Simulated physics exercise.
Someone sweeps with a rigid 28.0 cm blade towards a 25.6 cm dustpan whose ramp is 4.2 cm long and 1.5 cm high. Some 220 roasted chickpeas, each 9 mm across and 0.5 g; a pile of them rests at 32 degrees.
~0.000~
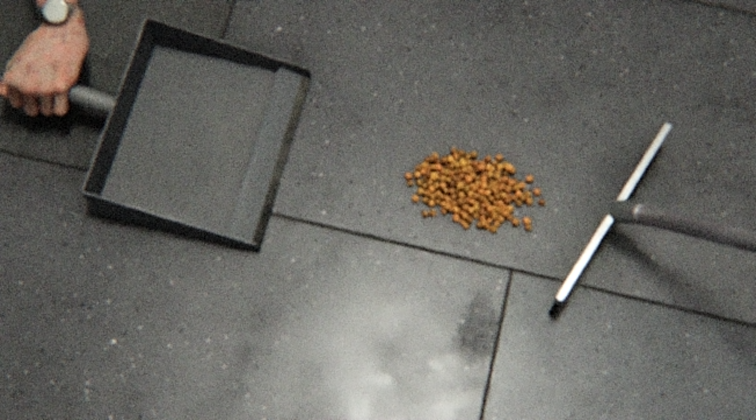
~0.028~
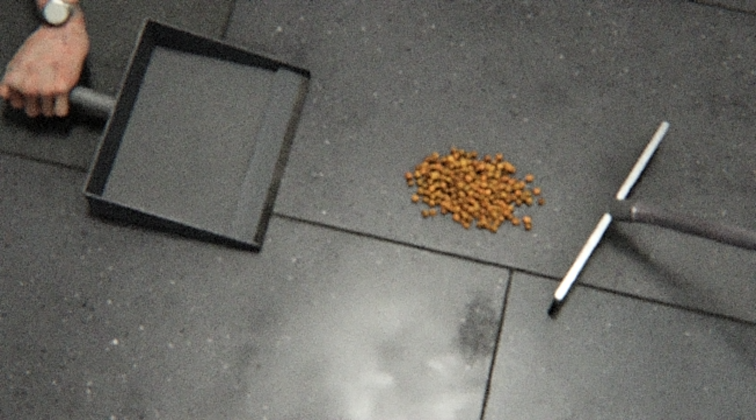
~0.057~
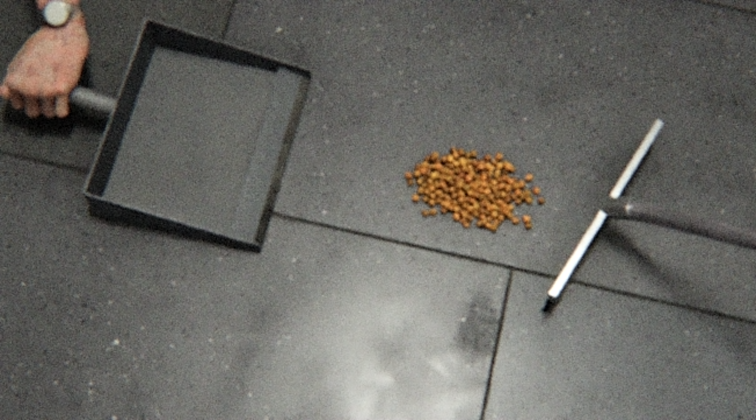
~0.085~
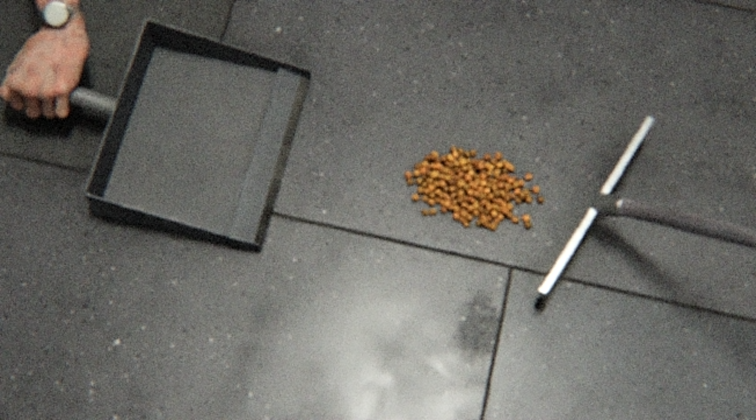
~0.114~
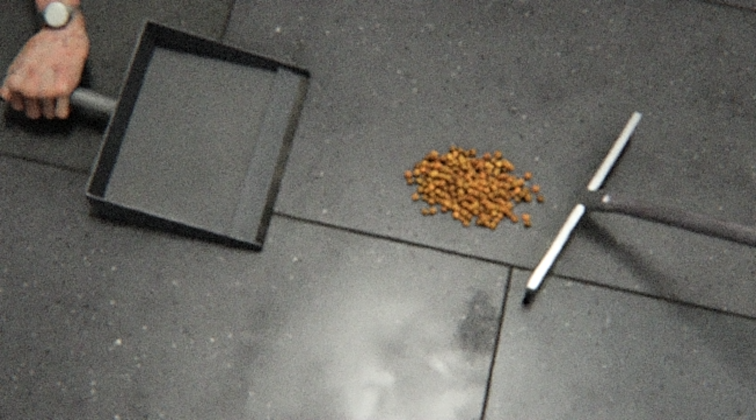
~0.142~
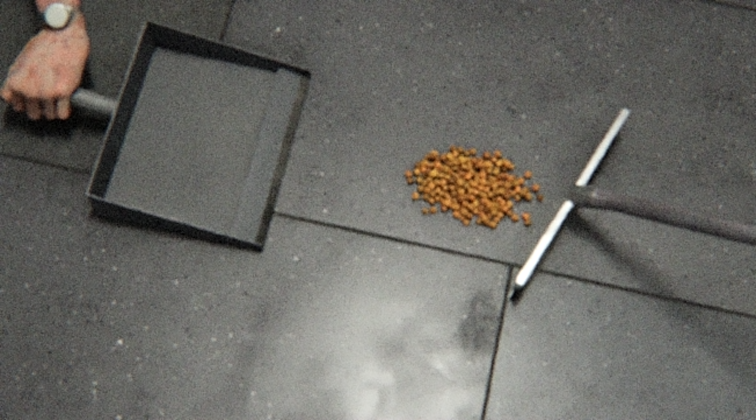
White-edged blade on a dark handle sliding a short way left across grey tiles, nearing a pile of small golden-brown pieces while a hand holds a dustpan still.
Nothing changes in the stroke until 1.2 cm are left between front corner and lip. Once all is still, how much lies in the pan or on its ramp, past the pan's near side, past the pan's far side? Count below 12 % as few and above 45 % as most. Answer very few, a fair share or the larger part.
In the pan or on its ramp: Very few; past the pan's near side: Very few; past the pan's far side: A fair share.
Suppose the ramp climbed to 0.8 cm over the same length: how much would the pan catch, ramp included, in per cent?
In that case some 10 per cent.
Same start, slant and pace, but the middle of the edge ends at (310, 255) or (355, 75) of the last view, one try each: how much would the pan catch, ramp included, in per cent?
Some 0 and 20 per cent.
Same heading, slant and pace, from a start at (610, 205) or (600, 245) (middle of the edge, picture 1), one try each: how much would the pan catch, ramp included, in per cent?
About 10 and 5 per cent.
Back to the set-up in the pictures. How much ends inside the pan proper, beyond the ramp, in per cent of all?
About 0 per cent.
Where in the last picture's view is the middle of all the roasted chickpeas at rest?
At about (316, 128).
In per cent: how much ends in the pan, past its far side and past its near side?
Pan 5, near side 0, far side 15.
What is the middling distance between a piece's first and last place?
Roughly 22 cm.
Then, at 0.42 s, middle of the blade 22 cm from the lip; 0 % over the lip, far side 0 %, near side 0 %.
After 0.61 s, middle of the blade 12 cm from the lip; 0 % over the lip, far side 10 %, near side 0 %.
Then, at 0.92 s, middle of the blade 6 cm from the lip; 5 % over the lip, far side 15 %, near side 0 %.
By 1.2 s all is still; pan 5 %, near side 0 %, far side 15 %, in front of the lip or behind the blade 75 %.
